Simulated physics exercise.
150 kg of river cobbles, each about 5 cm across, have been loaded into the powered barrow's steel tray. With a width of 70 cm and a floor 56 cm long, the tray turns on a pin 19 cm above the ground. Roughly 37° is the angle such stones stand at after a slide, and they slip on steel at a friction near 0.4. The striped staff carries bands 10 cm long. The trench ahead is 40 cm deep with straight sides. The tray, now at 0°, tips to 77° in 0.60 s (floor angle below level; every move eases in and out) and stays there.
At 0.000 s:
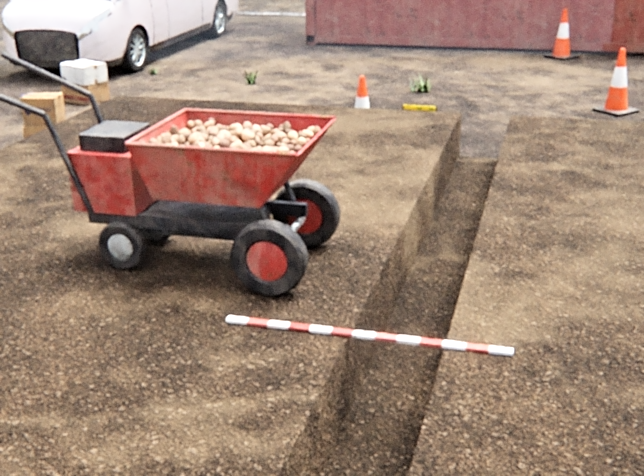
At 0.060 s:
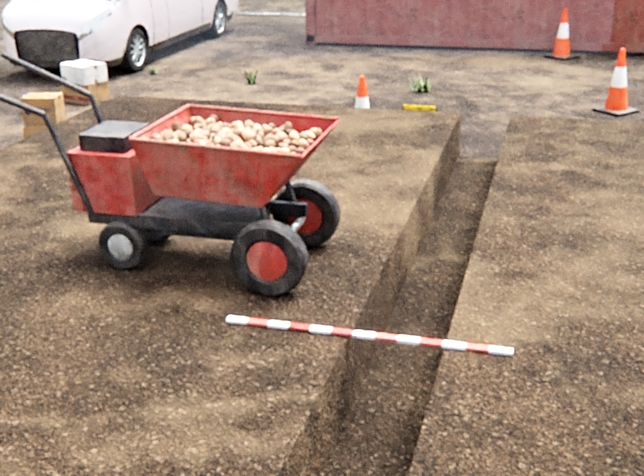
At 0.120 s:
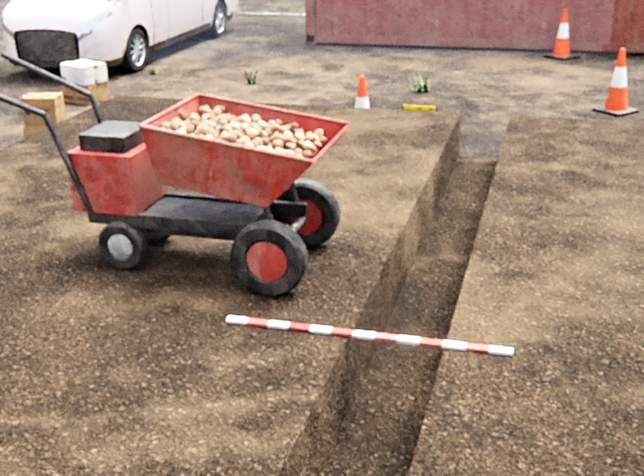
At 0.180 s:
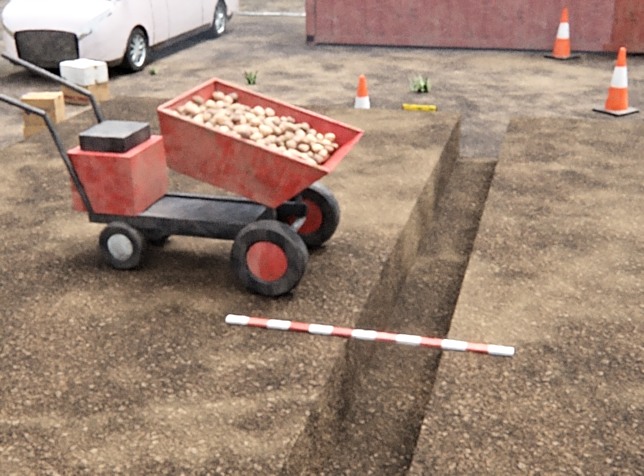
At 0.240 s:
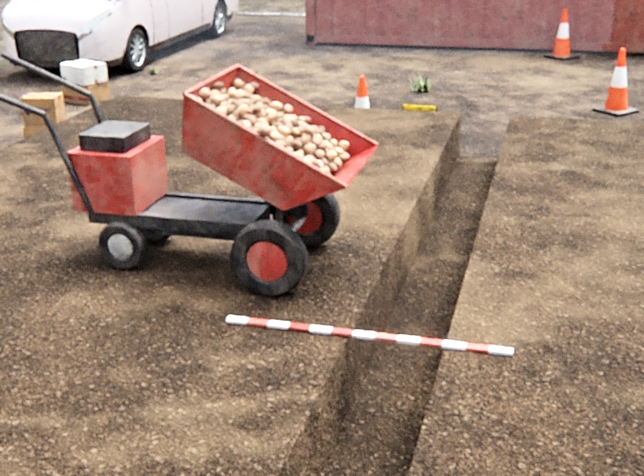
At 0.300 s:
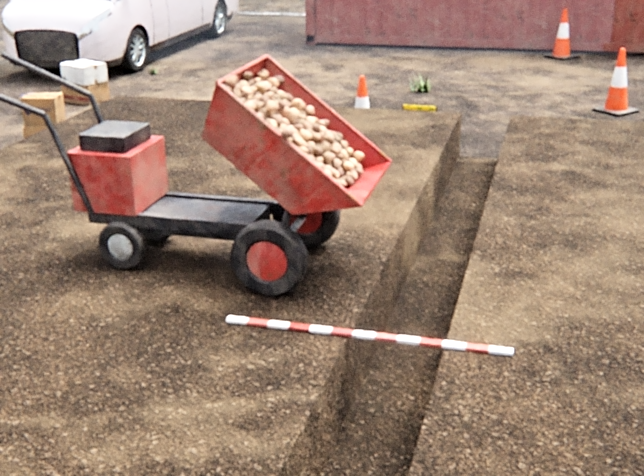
On a patch of bare brown ground beside a paved yard, seen from slightly above, a narrow straight-sided trench runs away from the viewer. A red powered barrow with black wheels, its tray full of pale rounded stones, stands at left, near a red-and-white staff lying across the trench, with orange cones and a white car behind. The tray tilts steadily steeper toward the right, its rear rising, while barrow and camera stay still.
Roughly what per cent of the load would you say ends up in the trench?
I'd say 68 per cent ends up in the trench.
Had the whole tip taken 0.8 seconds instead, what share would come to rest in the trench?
I'd put it at some 80 in a hundred.
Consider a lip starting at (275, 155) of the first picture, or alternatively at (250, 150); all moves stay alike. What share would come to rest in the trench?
First some 85, then 95 per cent.
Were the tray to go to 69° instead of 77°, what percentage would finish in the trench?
It would be near 65 per cent.
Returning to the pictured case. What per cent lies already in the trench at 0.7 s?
By that moment, roughly 45 per cent of the load.
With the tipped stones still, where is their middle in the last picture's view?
Somewhere around (442, 335) in the last picture.
After 0.4 s the floor is at 65°; 100 % in the tray; the foremost stones are at (382, 220).
After 0.7 s the floor is at 77°; 52 % in the tray, 43 % in the trench, 5 % past the trench; the foremost stones are at (479, 267).
After 1.0 s the floor is at 77°; 5 % in the tray, 62 % in the trench, 33 % past the trench; the foremost stones are past the picture's edge.
After 3.0 s the floor is at 77°; 0 % in the tray, 68 % in the trench, 32 % past the trench; the foremost stones are past the picture's edge.
